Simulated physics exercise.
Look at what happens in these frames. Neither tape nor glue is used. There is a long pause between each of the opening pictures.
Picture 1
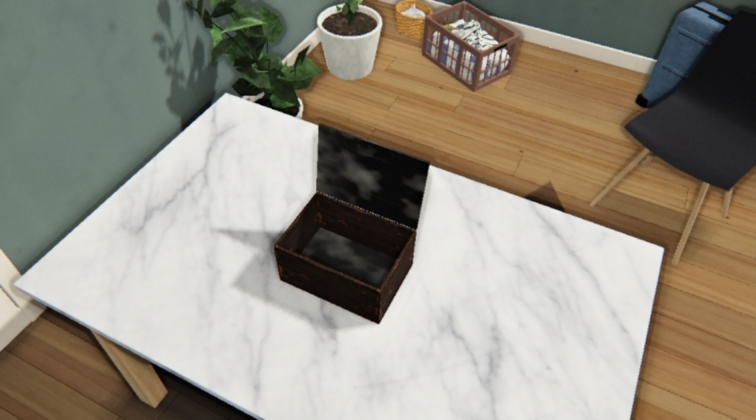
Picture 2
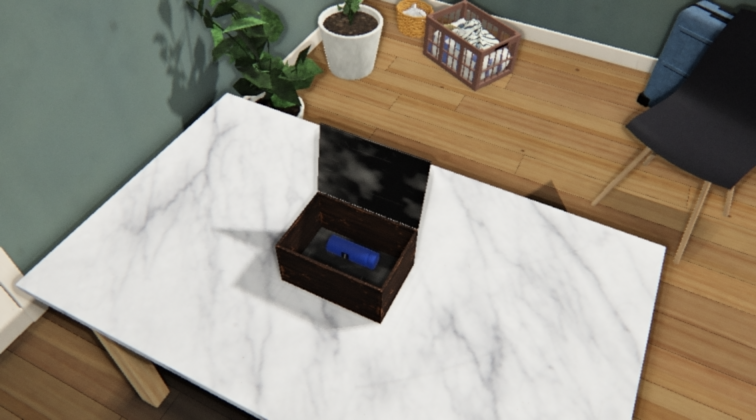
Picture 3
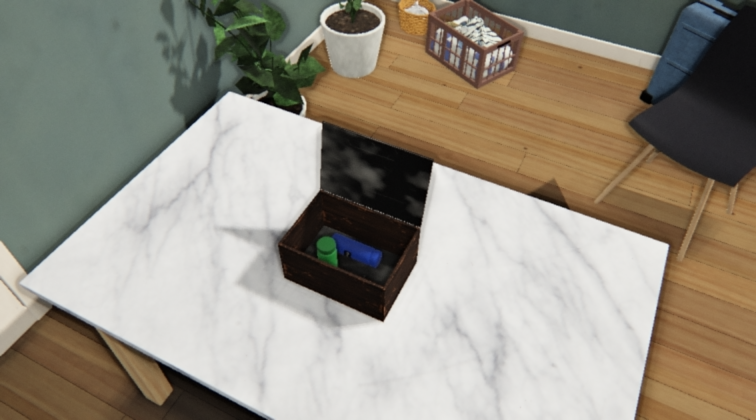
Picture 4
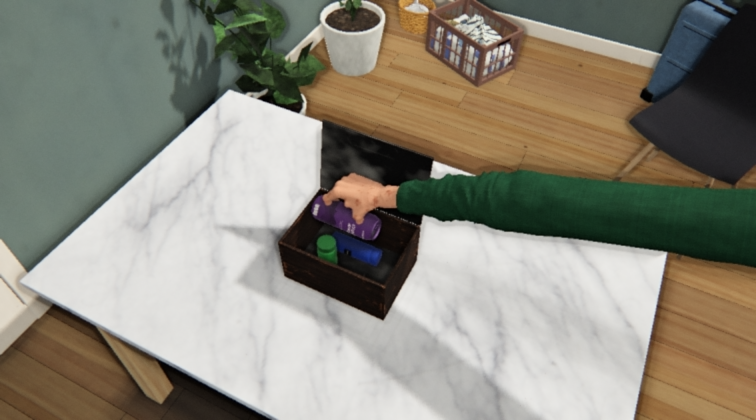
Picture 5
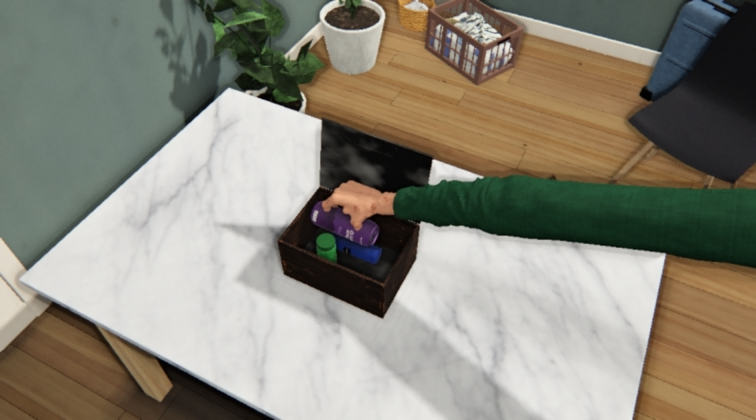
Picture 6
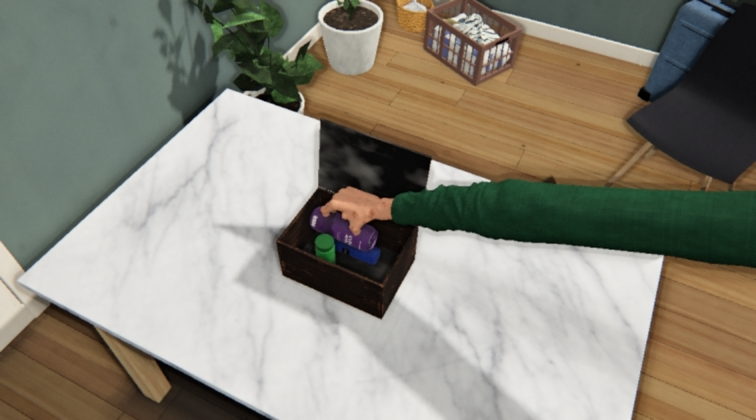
An open dark wooden box sits on a white marble table, seen from above in a room with a wood floor, leafy plants at the upper left and a black chair at right. The box is empty at first, then holds a blue shaker, then also a green container at its left. A green-sleeved arm from the right lowers a purple can slightly inside, still gripping it, as the view shifts faintly.
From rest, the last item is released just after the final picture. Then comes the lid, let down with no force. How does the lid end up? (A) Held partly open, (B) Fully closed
(B) Fully closed.
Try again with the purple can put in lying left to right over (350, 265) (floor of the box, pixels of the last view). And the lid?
Once it's packed that way, the lid settles all the way.
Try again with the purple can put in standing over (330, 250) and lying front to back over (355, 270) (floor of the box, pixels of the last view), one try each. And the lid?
The lid is blocked with the first placement and settles down with the second.
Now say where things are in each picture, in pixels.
The last thing is not in view yet, in the first frame.
The last thing is not in view yet; blue shaker (353, 252), in the second frame.
The last thing is not in view yet; blue shaker (356, 250), in the third frame.
On its way; purple can (346, 217); blue shaker (356, 249), in the fourth frame.
On its way; purple can (344, 223); blue shaker (355, 247), in the fifth frame.
Put in, still held; purple can (343, 229), in the sixth frame.
Then, 1.20 s past the last view, lid starting down; purple can displaced about its own width near (347, 236); blue shaker displaced about its own width.
Then, 1.80 s past the last view, lid 38° above the rim; purple can displaced about its own width near (347, 236); blue shaker displaced about its own width.
Finally, lid shut; moved from the start, purple can; the other 2 still in place. Final places as the last picture's camera would see them, purple can near (347, 236).
